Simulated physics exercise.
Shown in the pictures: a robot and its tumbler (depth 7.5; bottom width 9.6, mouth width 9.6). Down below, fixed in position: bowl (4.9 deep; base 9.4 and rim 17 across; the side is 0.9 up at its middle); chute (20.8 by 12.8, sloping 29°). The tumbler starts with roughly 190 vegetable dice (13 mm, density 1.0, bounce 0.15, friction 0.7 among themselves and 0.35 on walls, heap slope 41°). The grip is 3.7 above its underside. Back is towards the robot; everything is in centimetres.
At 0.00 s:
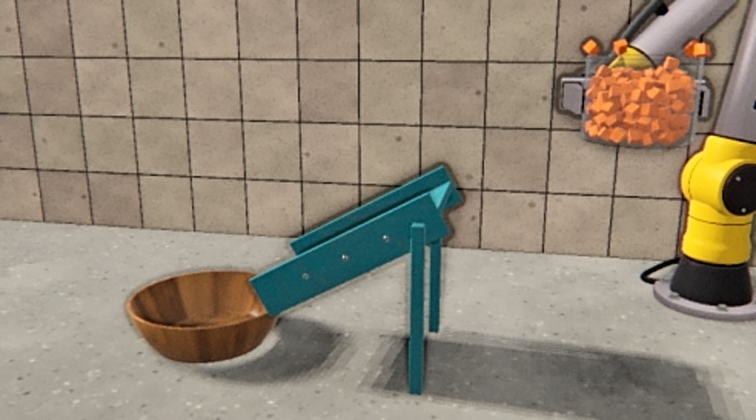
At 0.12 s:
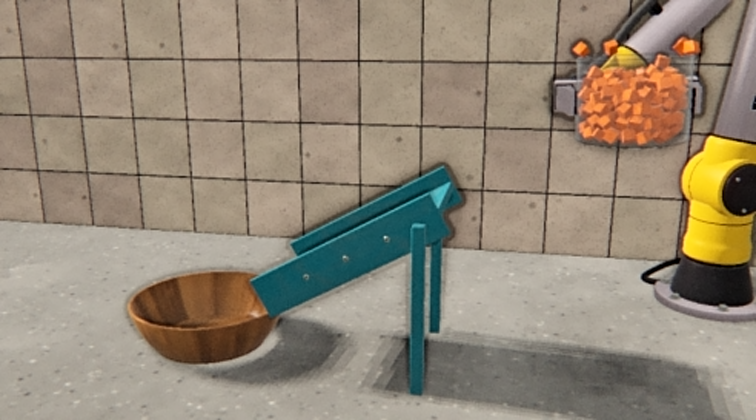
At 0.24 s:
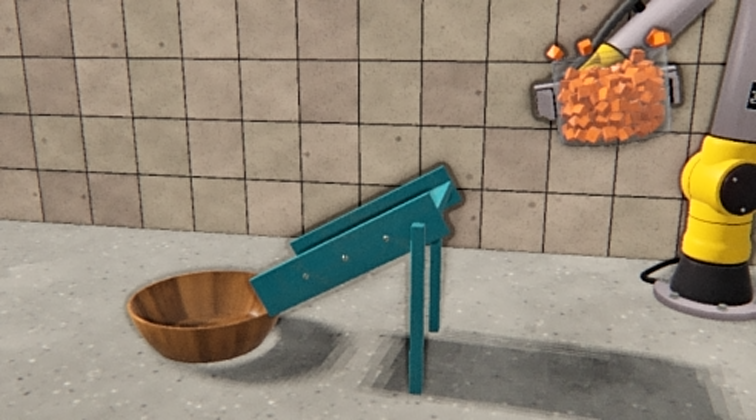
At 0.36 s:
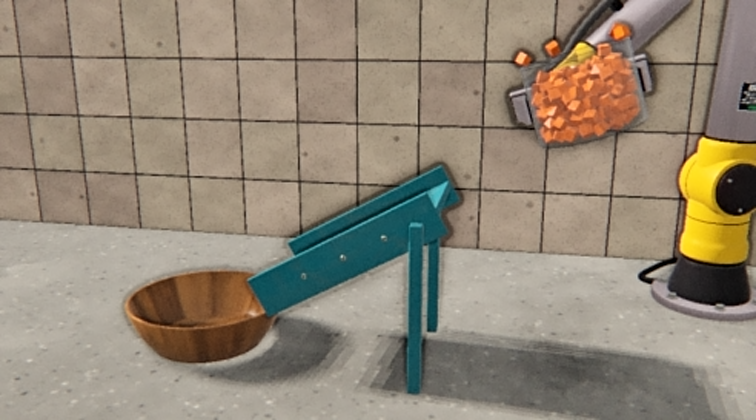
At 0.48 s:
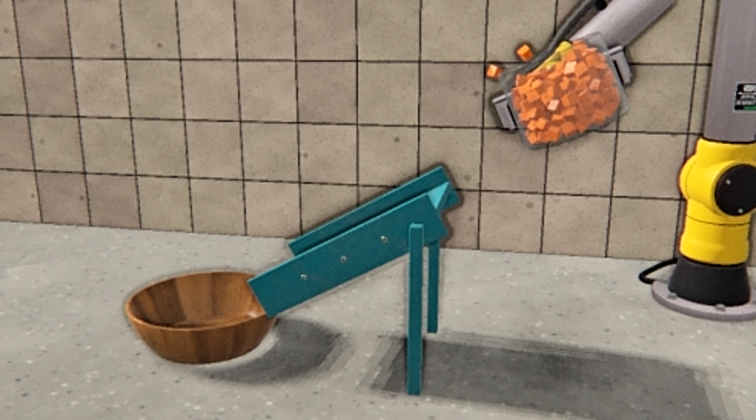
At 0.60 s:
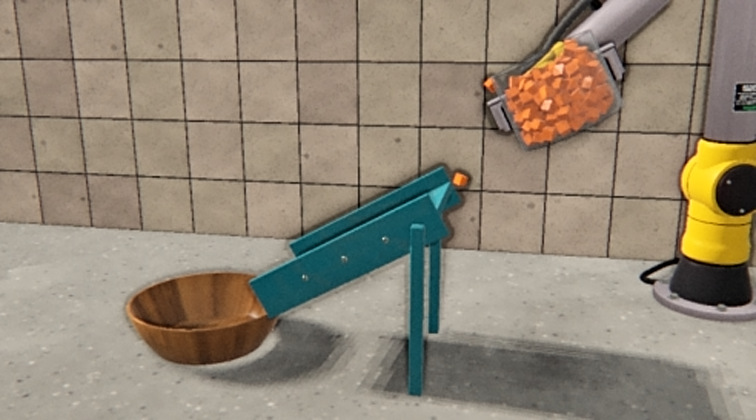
At first, a robot arm holds a clear tumbler heaped with orange vegetable dice, level, to the upper right of a teal chute and a wooden bowl. The arm moves it a little left while gradually tilting it toward the chute, and then a single piece drops to the chute's upper end.
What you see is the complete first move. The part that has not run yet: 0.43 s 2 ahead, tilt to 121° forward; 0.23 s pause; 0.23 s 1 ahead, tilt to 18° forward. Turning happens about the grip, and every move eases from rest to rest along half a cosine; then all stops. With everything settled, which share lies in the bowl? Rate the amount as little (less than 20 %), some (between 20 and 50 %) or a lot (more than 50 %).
Little - less than 20 %.
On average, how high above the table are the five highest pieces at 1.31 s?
Close to 26 cm above the tabletop.
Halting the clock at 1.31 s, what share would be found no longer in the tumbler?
Roughly 90 percent by that moment.
After 0.96 s, tilted 114° forward, highest piece 33 above the table; 176 in the tumbler, 2 on the table or floor, 10 on the chute or in flight.
After 1.31 s, tilted 109° forward, highest piece 26 above the table; 120 on the table or floor, 20 in the tumbler, 48 on the chute or in flight.
After 1.69 s, tilted 18° forward, highest piece 29 above the table; 167 on the table or floor, 12 in the tumbler, 8 in the bowl, 1 on the chute or in flight.
After 2.74 s, tilted 18° forward, highest piece 29 above the table; 167 on the table or floor, 12 in the tumbler, 9 in the bowl.
In the end, 167 on the table or floor, 12 in the tumbler, 9 in the bowl. That is 5 % in the bowl.
